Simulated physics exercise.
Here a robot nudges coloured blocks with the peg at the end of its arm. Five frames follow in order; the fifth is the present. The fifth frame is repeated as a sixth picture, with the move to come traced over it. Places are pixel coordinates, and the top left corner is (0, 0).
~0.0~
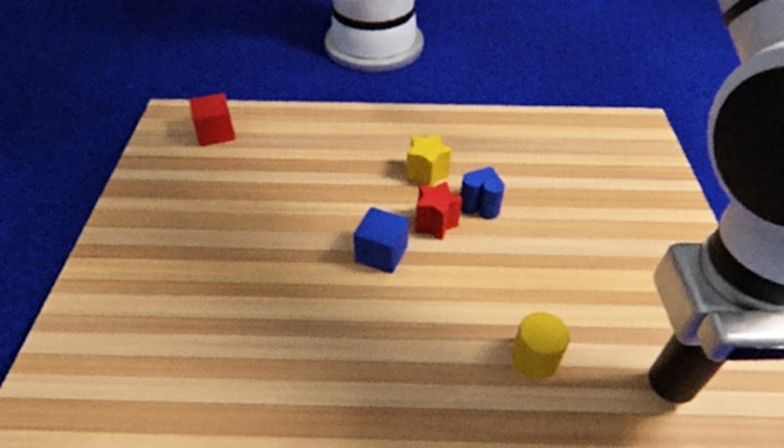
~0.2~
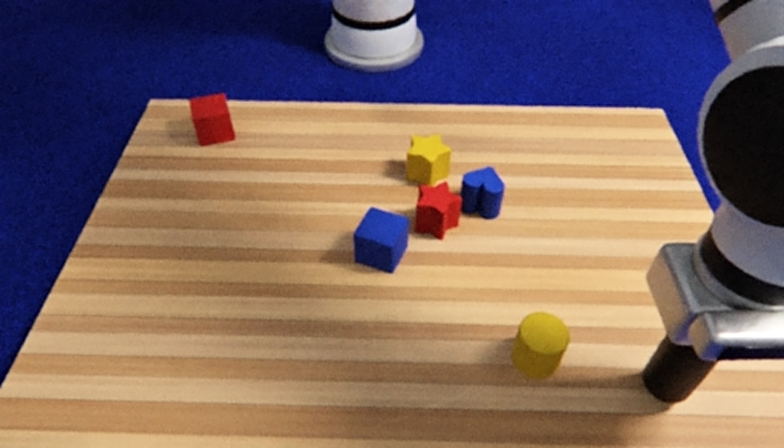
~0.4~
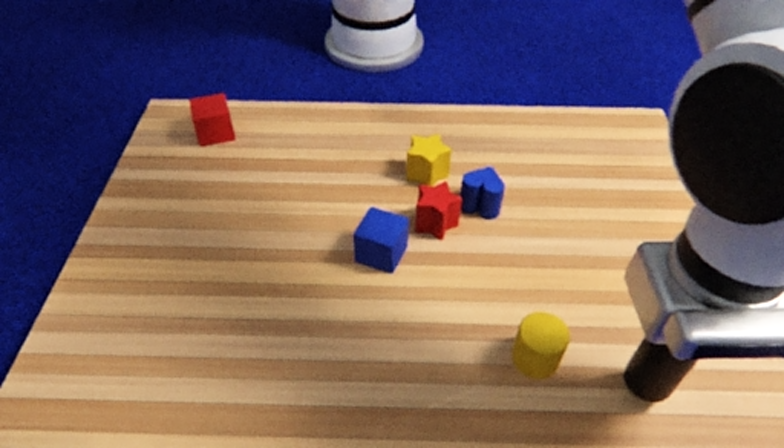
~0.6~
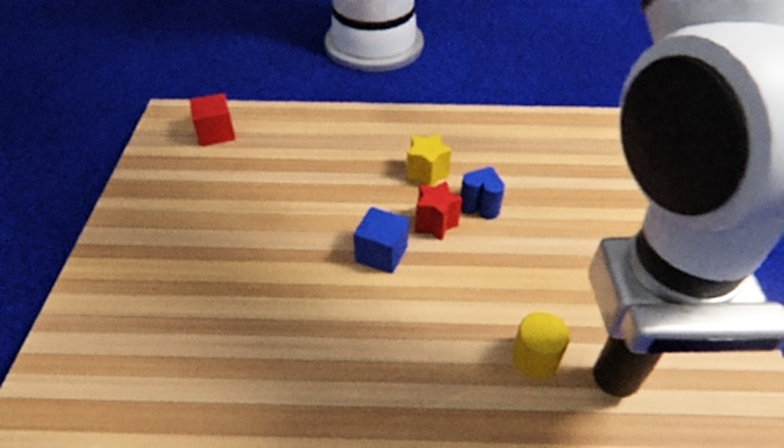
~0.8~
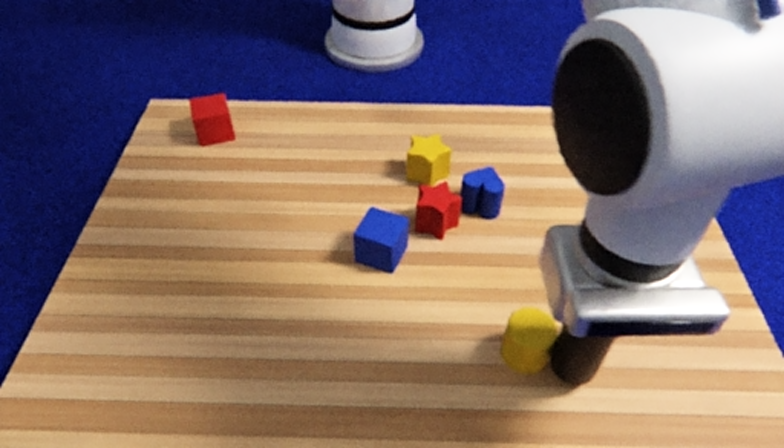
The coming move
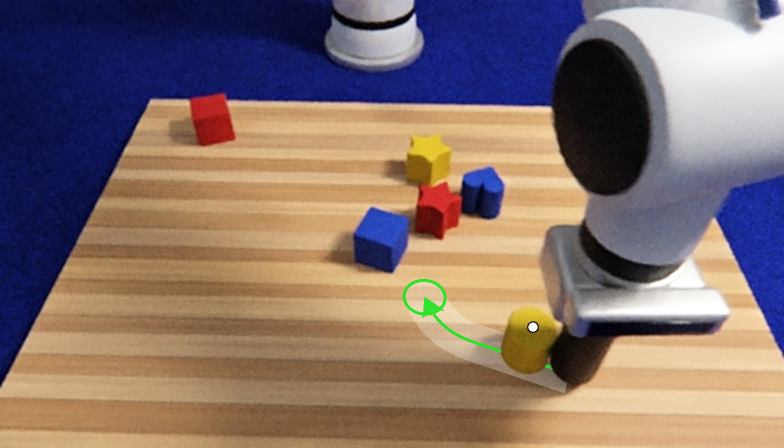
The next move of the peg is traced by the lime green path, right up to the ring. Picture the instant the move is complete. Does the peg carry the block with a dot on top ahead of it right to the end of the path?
Going by the path, yes.
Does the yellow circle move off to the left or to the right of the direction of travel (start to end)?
Well, taking the path from its start to its end as straight ahead, the yellow circle moves to the right.
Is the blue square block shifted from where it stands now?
I believe so.
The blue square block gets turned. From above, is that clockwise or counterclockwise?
Seen from above, its turn is clockwise.
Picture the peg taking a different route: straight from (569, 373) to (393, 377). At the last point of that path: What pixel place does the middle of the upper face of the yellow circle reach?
The middle of its upper face will lie at (477, 308).
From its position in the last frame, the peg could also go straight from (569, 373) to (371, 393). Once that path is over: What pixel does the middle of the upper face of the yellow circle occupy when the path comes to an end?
Around (485, 314).
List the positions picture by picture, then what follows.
Peg's lower end (672, 383); blue square block (381, 225); red star (438, 196); yellow circle (545, 332), in the first frame.
Peg (665, 383); blocks still, in the second frame.
Peg (647, 382); blocks still, in the third frame.
Peg (615, 378); blocks still, in the fourth frame.
Peg (572, 366); blue square block (381, 225); red star (438, 196); yellow circle (533, 327), in the fifth frame.
Drawn move, from (569, 373) via (511, 354) and (457, 335), ending at (425, 297); the dot is on the yellow circle.
The first path, step by step. One third of the way, peg (512, 346); yellow circle (477, 303).
Two thirds of the way, peg (456, 325); yellow circle (432, 276).
At the end, peg (425, 288); blue square block (371, 218), turned 20° clockwise; red star still; yellow circle (398, 243).
